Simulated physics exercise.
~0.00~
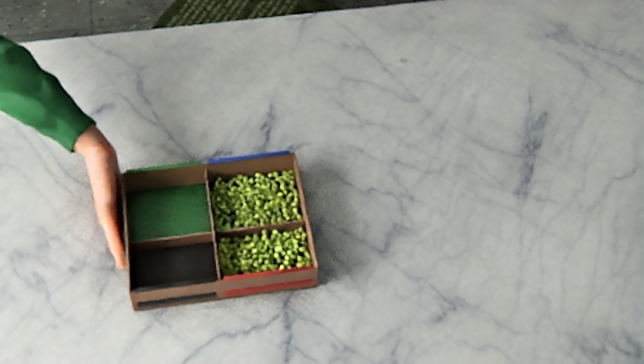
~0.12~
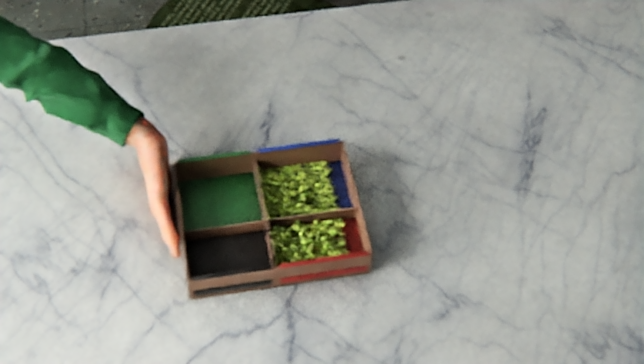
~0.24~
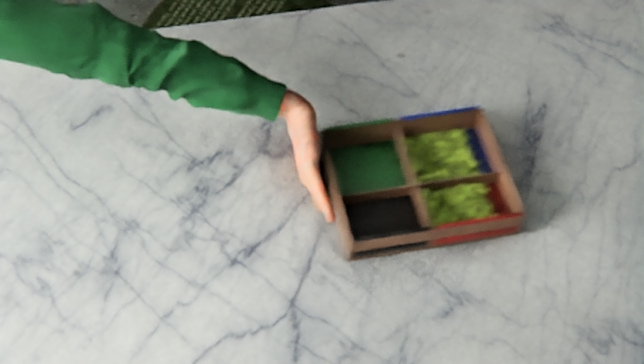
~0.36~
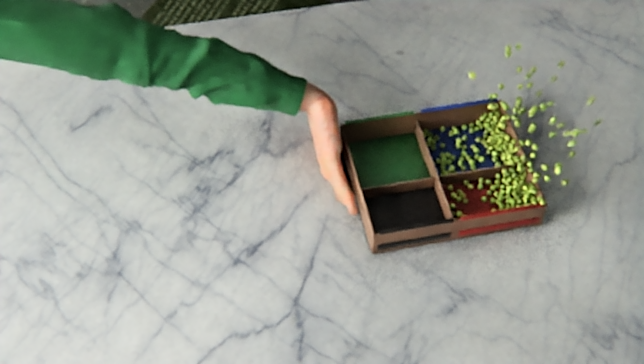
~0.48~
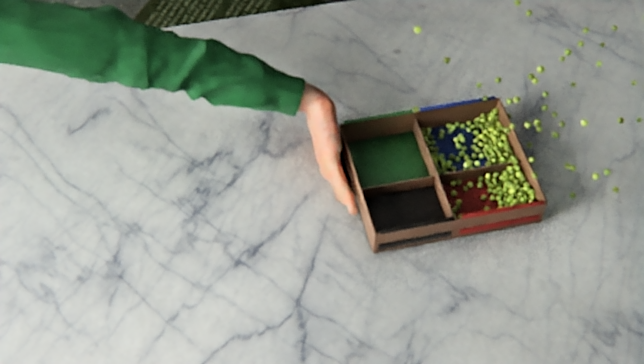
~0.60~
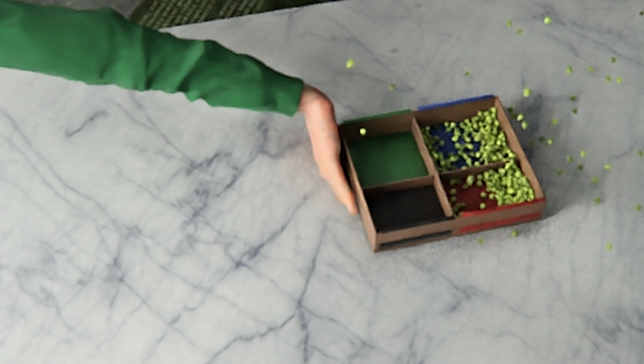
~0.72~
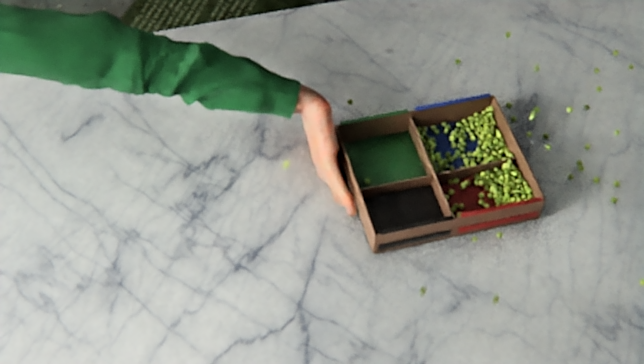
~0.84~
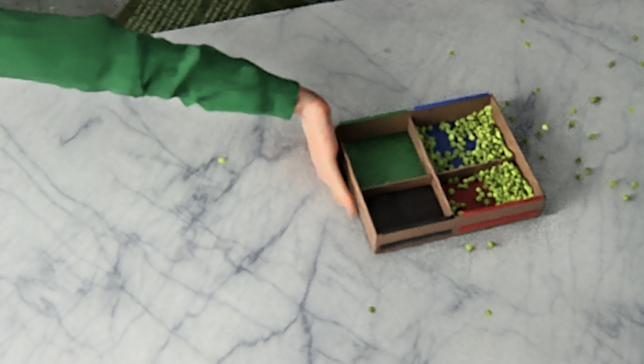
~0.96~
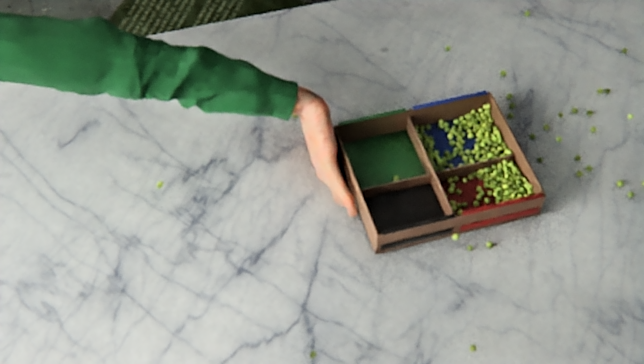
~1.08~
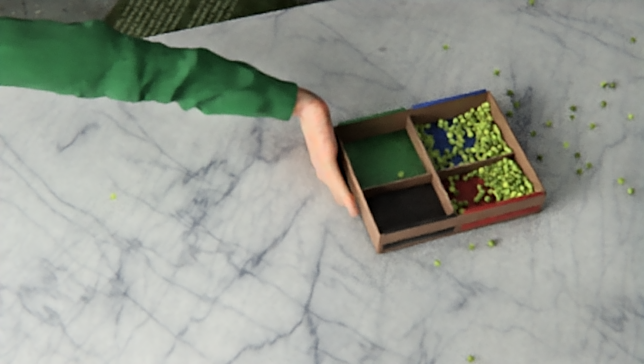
A green-sleeved arm reaches in from the left over a white marble surface with grey veins, seen from above at an angle, its hand against a shallow brown tray with four compartments. The left compartments, green at the back and dark at the front, are empty, while small green peas fill the blue and red ones on the right. The hand moves the tray swiftly to the right, then stops abruptly. The peas surge against the right side and some fly out, scattering and bouncing across the marble. Finally the tray rests under the hand, most peas still in the blue and red compartments.
